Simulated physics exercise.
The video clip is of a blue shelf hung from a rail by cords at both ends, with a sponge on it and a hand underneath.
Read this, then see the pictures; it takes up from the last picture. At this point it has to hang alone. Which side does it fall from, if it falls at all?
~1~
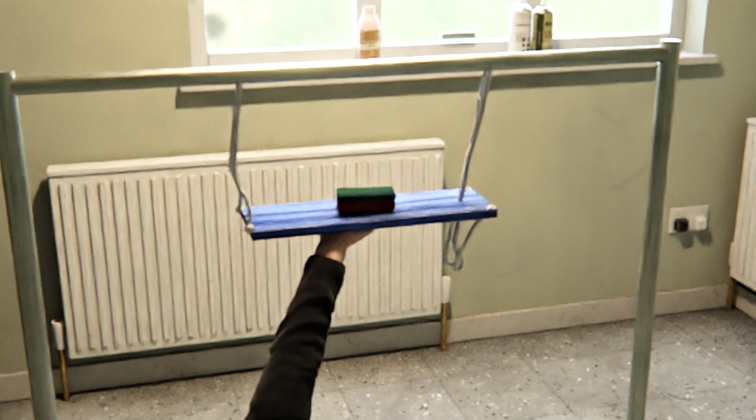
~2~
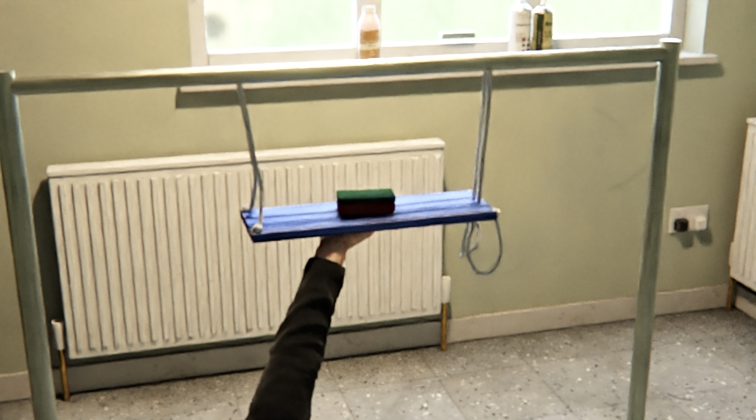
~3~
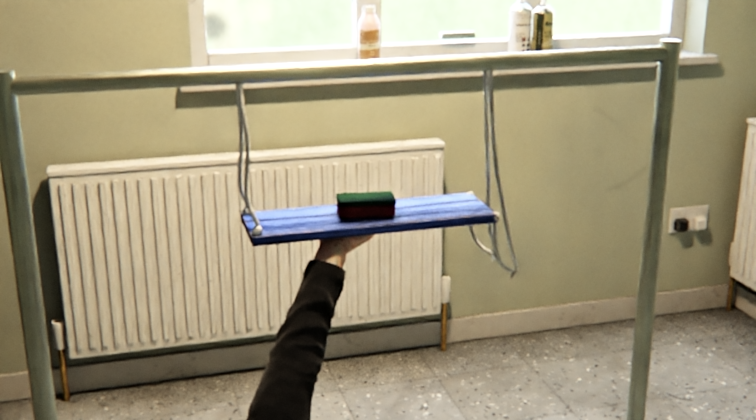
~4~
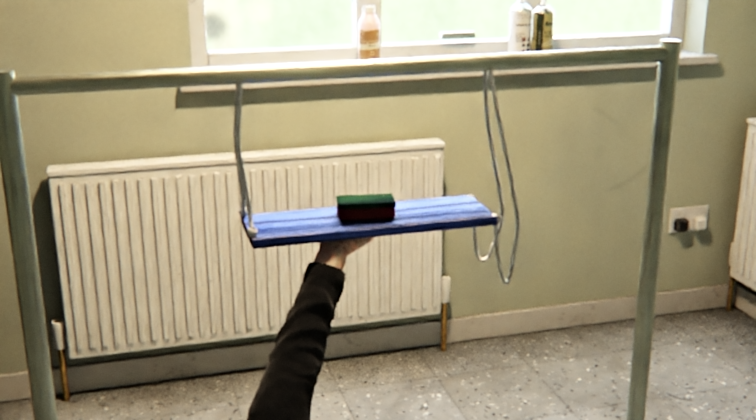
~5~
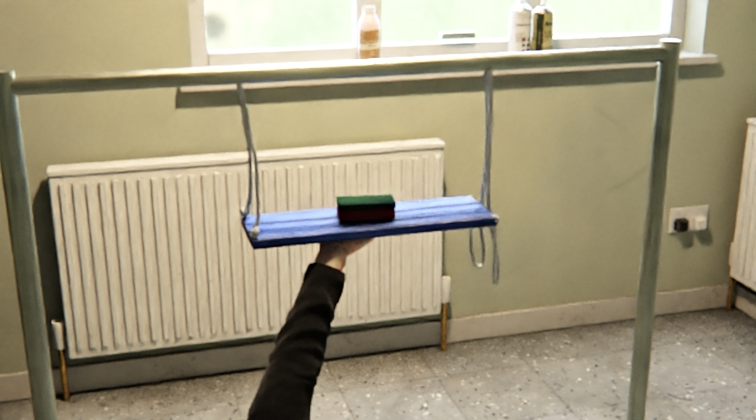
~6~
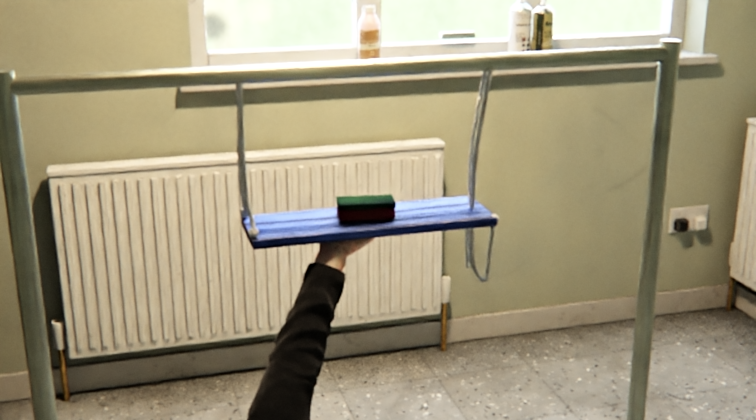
The right side.
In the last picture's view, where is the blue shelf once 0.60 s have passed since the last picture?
At that moment it is at (339, 293).
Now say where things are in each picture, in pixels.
Sponge (366, 200); blue shelf (379, 224), in the first picture.
Sponge (366, 202), in the second picture.
Sponge (366, 205), in the third picture.
Sponge (366, 207); blue shelf (379, 232), in the fourth picture.
Sponge (366, 208), in the fifth picture.
Sponge (366, 208); blue shelf (379, 233); left cords almost straight; right cords slack, hanging in a loop, in the sixth picture.
Then, 0.60 s after the last picture, board tipped 37° down to the right; sponge sliding near (490, 312).
Then, 1.24 s after the last picture, board tipped 37° down to the right; sponge on the floor.
At rest, board tipped 39° down to the right; sponge on the floor. The sponge is shed rightwards.
